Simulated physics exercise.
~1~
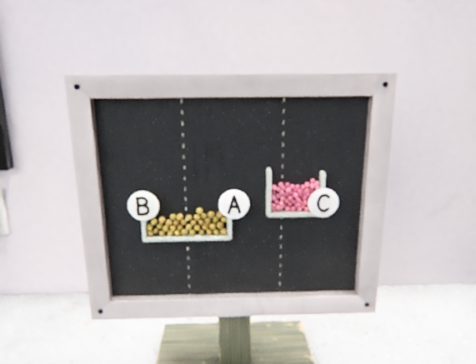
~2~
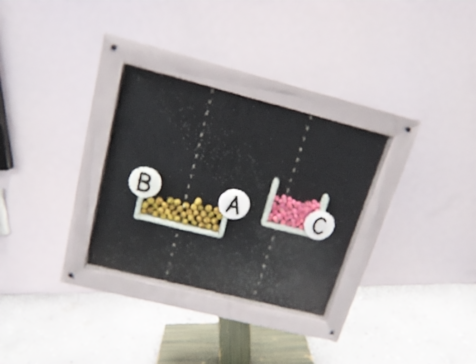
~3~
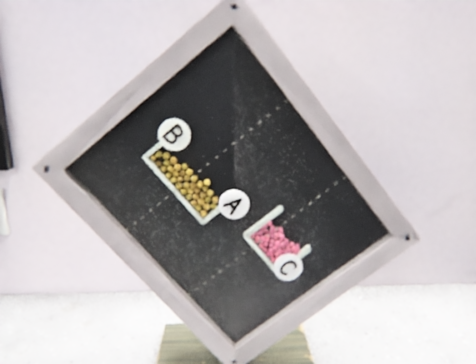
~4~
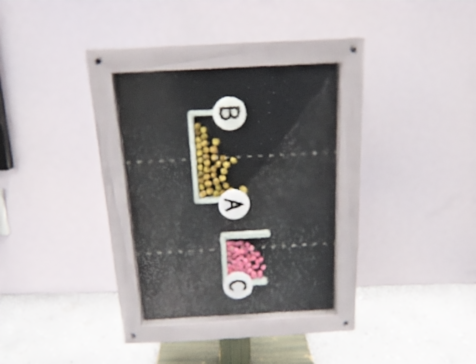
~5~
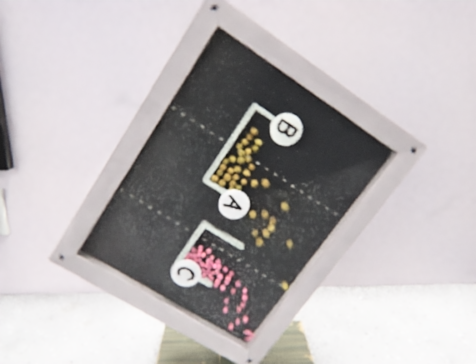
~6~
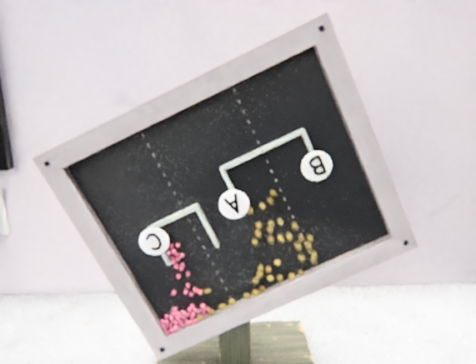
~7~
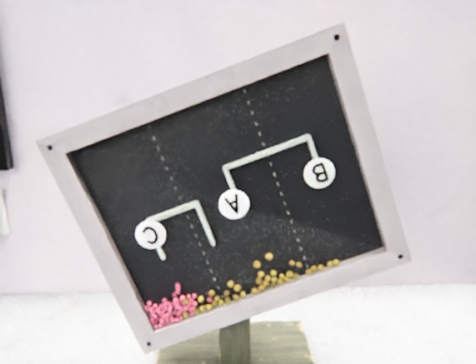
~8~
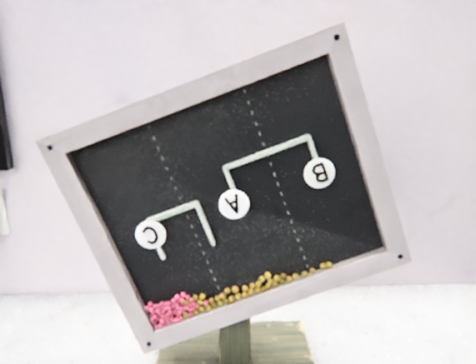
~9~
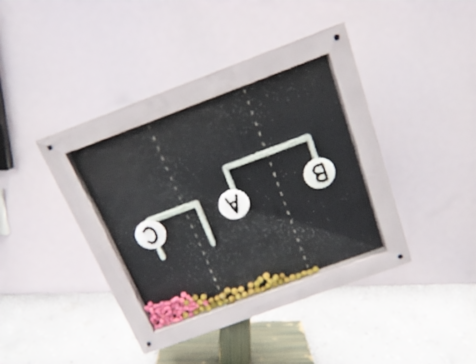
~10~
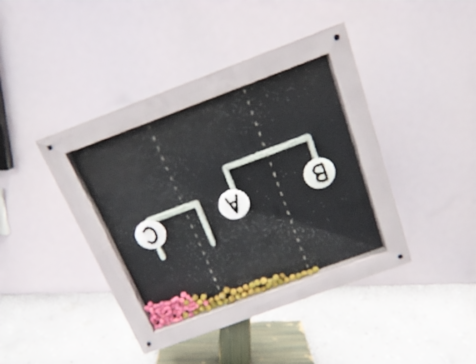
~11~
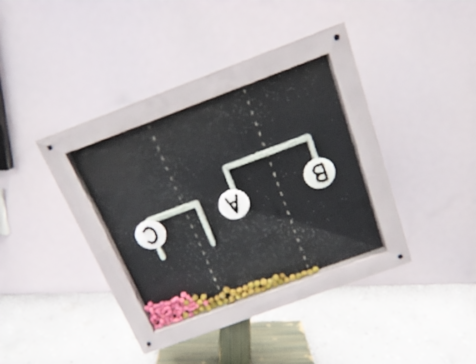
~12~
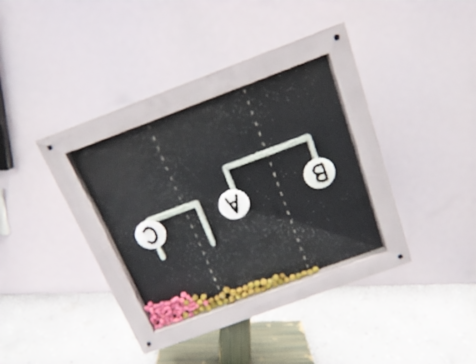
A dark square-cornered panel in a pale frame stands on a greenish block before a white wall, seen straight on by a still camera. Tan beads fill a shallow tray between discs lettered B and A, and smaller pink beads sit in another tray by disc C at right. The panel turns clockwise, lifting B above A while the beads shift. Past upright, tan and pink beads spill from the trays and fall. It stops tilted and nearly upside down, trays empty, with pink beads heaped in the lower left corner and tan ones strewn along the bottom edge.
